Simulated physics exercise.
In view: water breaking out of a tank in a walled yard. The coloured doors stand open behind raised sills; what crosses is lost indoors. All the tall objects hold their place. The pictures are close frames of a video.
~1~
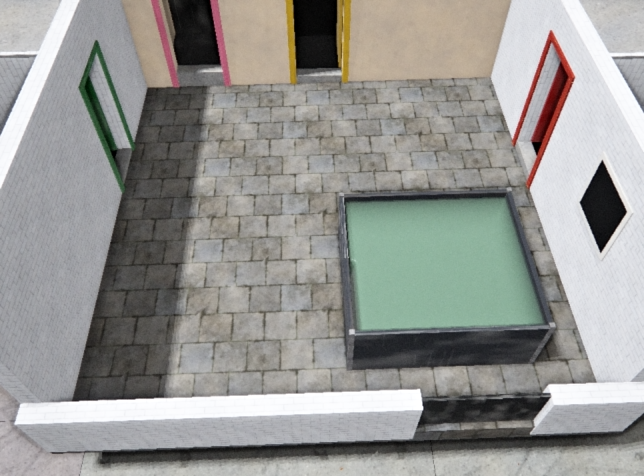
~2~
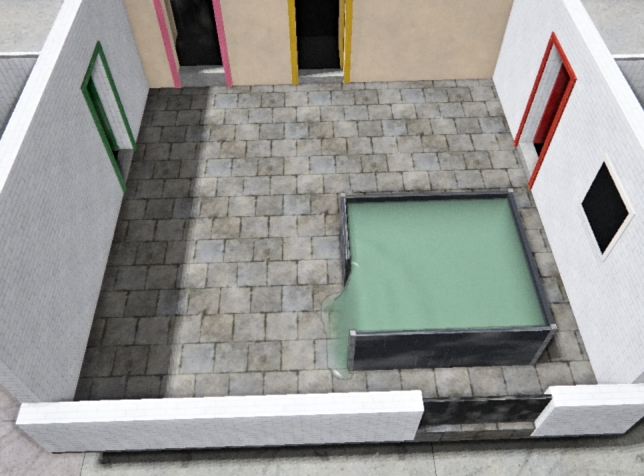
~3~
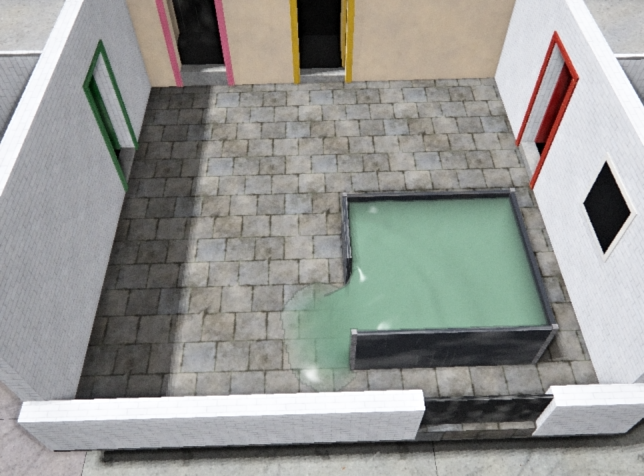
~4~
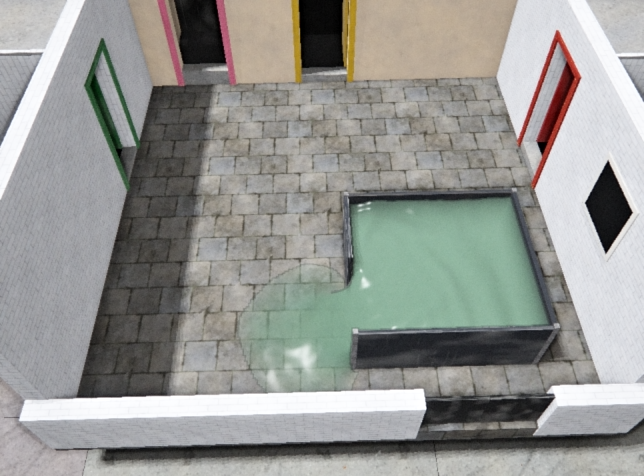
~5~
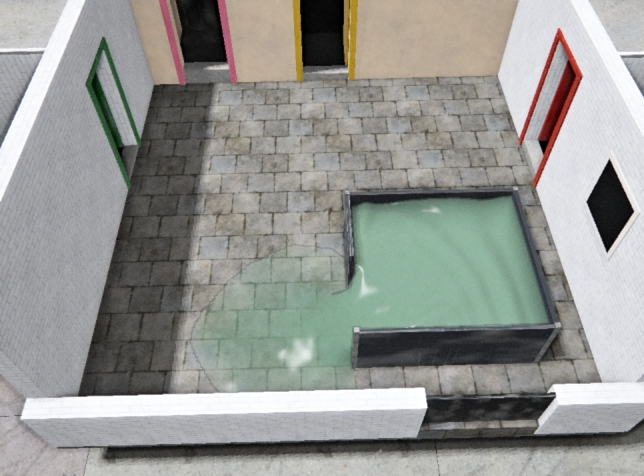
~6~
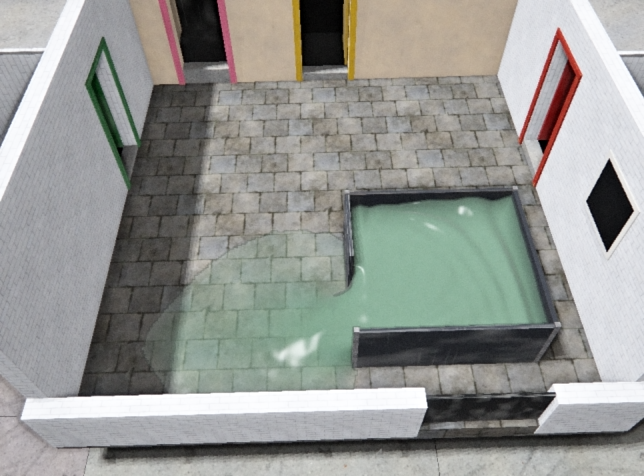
A walled yard holds a tank as green water pours out leftward across the paving.
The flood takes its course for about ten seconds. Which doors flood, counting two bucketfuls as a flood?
The yellow door holds within the limit; the green door floods; the red door holds within the limit; the pink door holds within the limit.
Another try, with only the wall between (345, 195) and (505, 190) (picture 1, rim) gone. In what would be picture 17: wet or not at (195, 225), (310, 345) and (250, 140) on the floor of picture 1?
As listed: Dry, no water, wet.
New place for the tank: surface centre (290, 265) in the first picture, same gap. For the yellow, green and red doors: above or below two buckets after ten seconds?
My reading: The yellow door holds, the green door holds, the red door is under.
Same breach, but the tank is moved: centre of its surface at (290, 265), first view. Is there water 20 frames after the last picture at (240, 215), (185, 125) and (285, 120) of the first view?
In turn: Flooded, covered, wet.
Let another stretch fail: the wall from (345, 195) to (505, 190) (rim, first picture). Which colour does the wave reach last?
Last comes the one in green.
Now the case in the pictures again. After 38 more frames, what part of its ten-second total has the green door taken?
Roughly 70 per cent.
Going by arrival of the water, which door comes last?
I say the red one.
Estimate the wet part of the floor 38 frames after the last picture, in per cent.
Close to 75 %.
A moment on, water covers 30 % of the floor; the yellow door not reached, the green door not reached, the red door not reached, the pink door not reached.
Next, water covers 30 % of the floor; the yellow door not reached, the green door wet at the sill, nothing in, the red door not reached, the pink door not reached.
Then, water covers 45 % of the floor; the yellow door not reached, the green door under two buckets in, the red door not reached, the pink door wet at the sill, nothing in.
Later, water covers 75 % of the floor; the yellow door wet at the sill, nothing in, the green door over two buckets in, the red door not reached, the pink door wet at the sill, nothing in.
In the end, water covers 95 % of the floor; the yellow door wet at the sill, nothing in, the green door over two buckets in, the red door wet at the sill, nothing in, the pink door wet at the sill, nothing in.
